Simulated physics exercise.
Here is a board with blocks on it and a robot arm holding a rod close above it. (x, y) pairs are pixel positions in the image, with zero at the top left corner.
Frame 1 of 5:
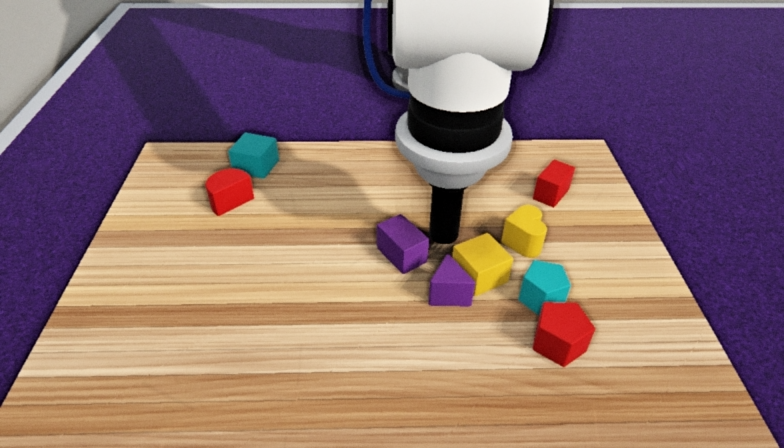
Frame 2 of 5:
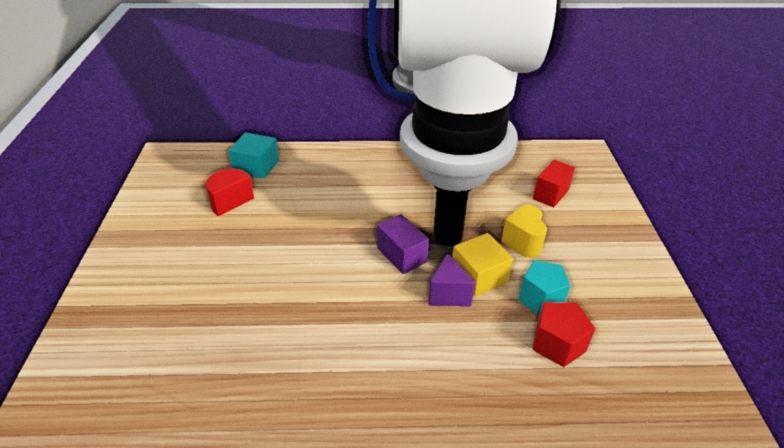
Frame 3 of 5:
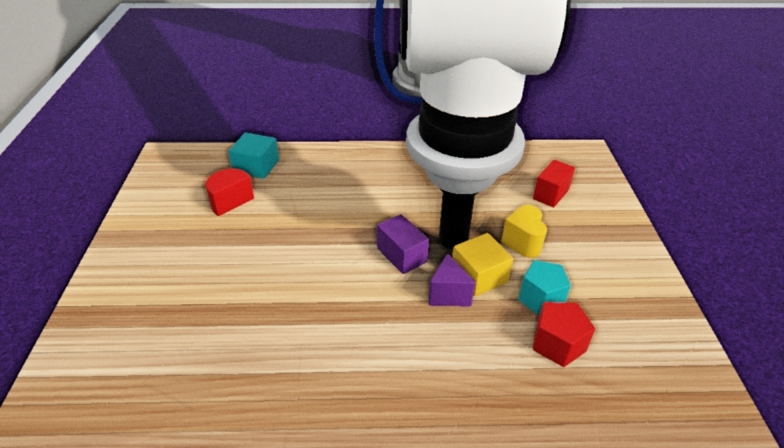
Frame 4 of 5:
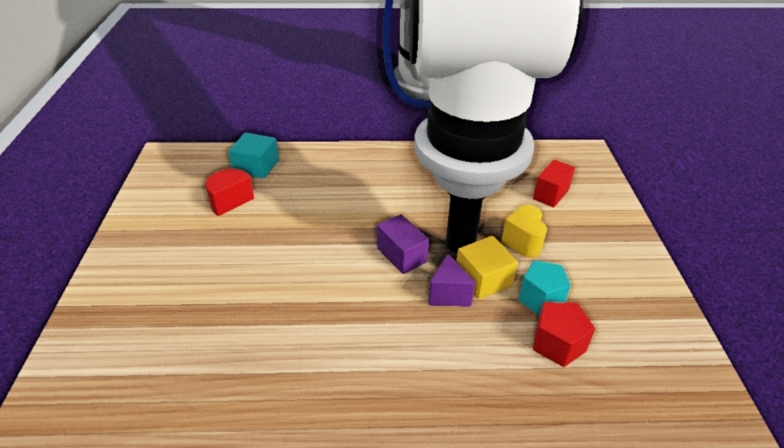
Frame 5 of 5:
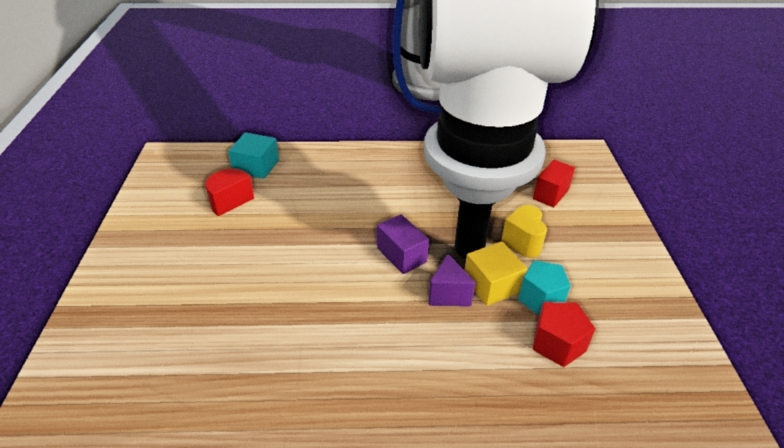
A robot arm moves its rod right and nudges the yellow block slightly across the board.
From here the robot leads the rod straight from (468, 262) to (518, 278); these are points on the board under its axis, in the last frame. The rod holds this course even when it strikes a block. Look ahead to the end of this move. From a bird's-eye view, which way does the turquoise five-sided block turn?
It rotates counterclockwise.
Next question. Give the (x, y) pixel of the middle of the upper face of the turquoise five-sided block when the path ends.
Top centre: (572, 287).
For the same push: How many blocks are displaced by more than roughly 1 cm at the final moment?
My forecast: 2.
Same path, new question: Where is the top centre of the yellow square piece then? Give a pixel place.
I'd guess (525, 282).
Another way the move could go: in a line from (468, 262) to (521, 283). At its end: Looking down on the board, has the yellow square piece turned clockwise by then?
I believe so.
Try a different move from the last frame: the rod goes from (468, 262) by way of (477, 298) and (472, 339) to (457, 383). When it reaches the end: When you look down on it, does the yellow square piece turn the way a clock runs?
I'd say no.
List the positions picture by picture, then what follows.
The first frame shows tip of the rod (444, 235), middles of tops, purple three-sided block (451, 272), yellow square piece (483, 252), turquoise five-sided block (548, 275).
The second frame shows rod (448, 237), nothing pushed.
The third frame shows rod (453, 240), nothing pushed.
The fourth frame shows rod (461, 244), yellow square piece (488, 255).
The fifth frame shows rod (469, 249), purple three-sided block (451, 272), yellow square piece (497, 261), turquoise five-sided block (548, 275).
The first path, step by step. Halfway along, rod (496, 257); yellow square piece (517, 273), turned 20° clockwise; turquoise five-sided block (567, 285), turned 35° anticlockwise.
At the end, rod (521, 265); purple three-sided block unmoved; yellow square piece (525, 282), turned 30° clockwise; turquoise five-sided block (572, 287), turned 35° anticlockwise.
